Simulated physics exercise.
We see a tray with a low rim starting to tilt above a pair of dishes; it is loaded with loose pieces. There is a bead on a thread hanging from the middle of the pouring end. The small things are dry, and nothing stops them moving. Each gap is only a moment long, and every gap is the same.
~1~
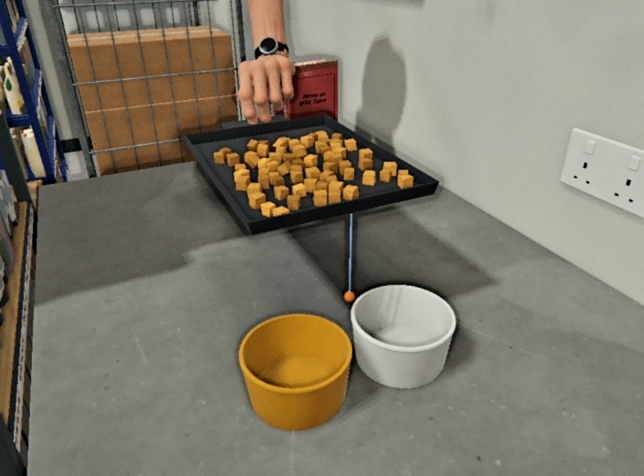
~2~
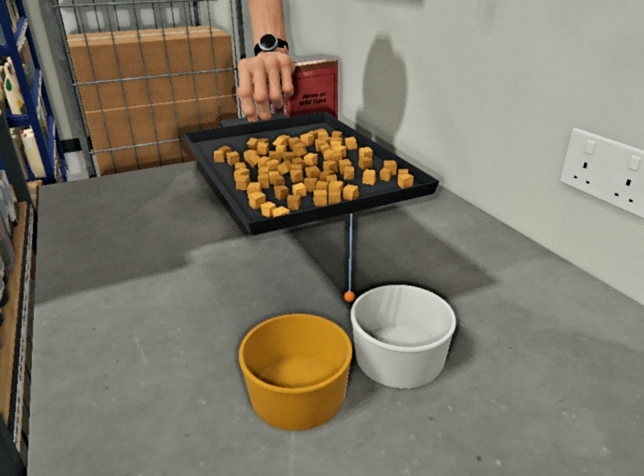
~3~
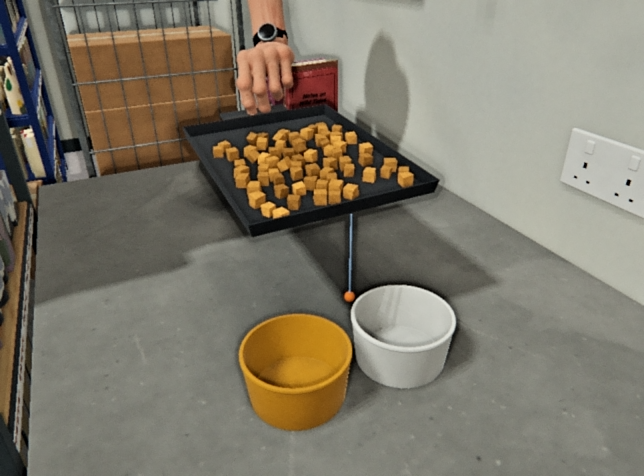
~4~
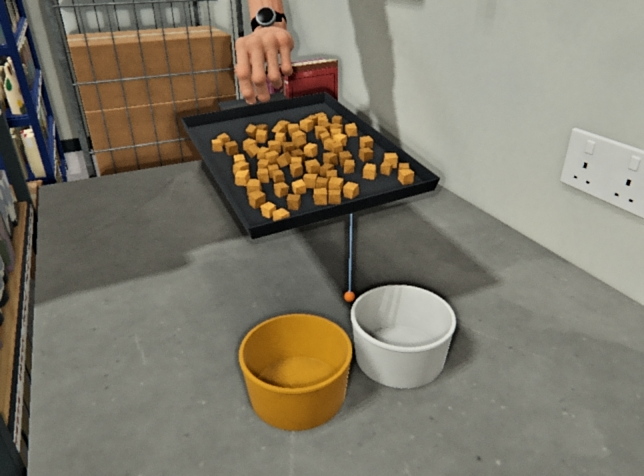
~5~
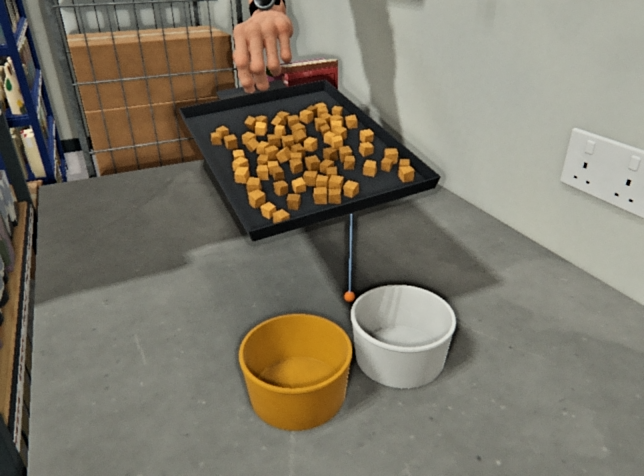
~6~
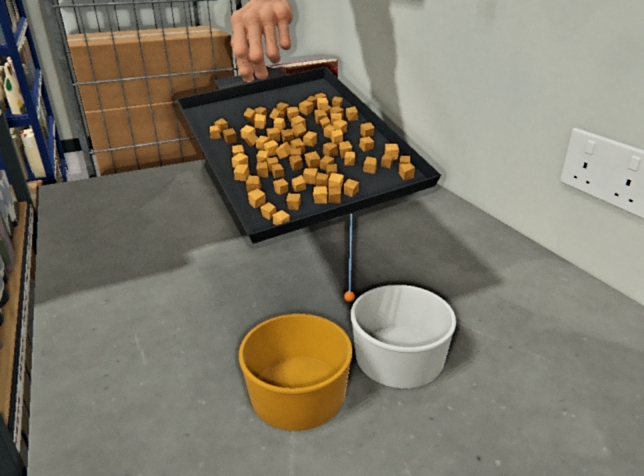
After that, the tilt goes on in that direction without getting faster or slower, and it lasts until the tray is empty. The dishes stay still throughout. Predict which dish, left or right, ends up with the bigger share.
The left one.
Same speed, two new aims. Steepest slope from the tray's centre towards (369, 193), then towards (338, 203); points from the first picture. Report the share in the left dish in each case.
Lab note: Case 1 near 0 %, case 2 near 30 %.
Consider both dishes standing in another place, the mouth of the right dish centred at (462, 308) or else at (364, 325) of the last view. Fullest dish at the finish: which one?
The dish to the left, then the dish to the left.
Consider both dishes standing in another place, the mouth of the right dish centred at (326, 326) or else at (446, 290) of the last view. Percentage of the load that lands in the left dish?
Approximately 20 percent, followed by approximately 20 percent.
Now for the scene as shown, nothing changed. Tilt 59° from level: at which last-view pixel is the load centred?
I'd put it at about (297, 181).
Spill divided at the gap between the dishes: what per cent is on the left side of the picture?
Close to 60 per cent of the spill, I think.
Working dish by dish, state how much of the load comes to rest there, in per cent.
Left 50 per cent, right 10 per cent.
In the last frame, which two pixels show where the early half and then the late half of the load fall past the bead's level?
(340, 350) for the early half, (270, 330) for the late half.
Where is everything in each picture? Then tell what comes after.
Corners of the pouring end at (251, 220) and (435, 181), level; middle of the load at (299, 166), croutons; left dish at (319, 404); right dish at (430, 363); bead on its thread at (350, 297), in the first picture.
Corners of the pouring end at (251, 221) and (435, 180), level; middle of the load at (299, 165), in the second picture.
Corners of the pouring end at (251, 223) and (435, 179), tipped barely, lowest at the left corner; middle of the load at (298, 162), in the third picture.
Corners of the pouring end at (251, 226) and (436, 177), tipped a little, lowest at the left corner; middle of the load at (298, 157), in the fourth picture.
Corners of the pouring end at (251, 229) and (436, 176), tipped a little, lowest at the left corner; middle of the load at (298, 152), in the fifth picture.
Corners of the pouring end at (252, 231) and (437, 174), tipped a little, lowest at the left corner; middle of the load at (298, 147); left dish at (319, 404); right dish at (430, 363), in the sixth picture.
Soon after the last picture, tray tipped steeply; nearly all on the tray; a stray few in the air.
A little later, tray tipped right over; nearly all on the tray; a stray few in the left dish; a stray few in the right dish.
Later still, tray tipped past a quarter turn; about half in the left dish; a small part in the right dish; about half outside both.
At rest, tray tipped past a quarter turn; about half in the left dish; a small part in the right dish; about half outside both.
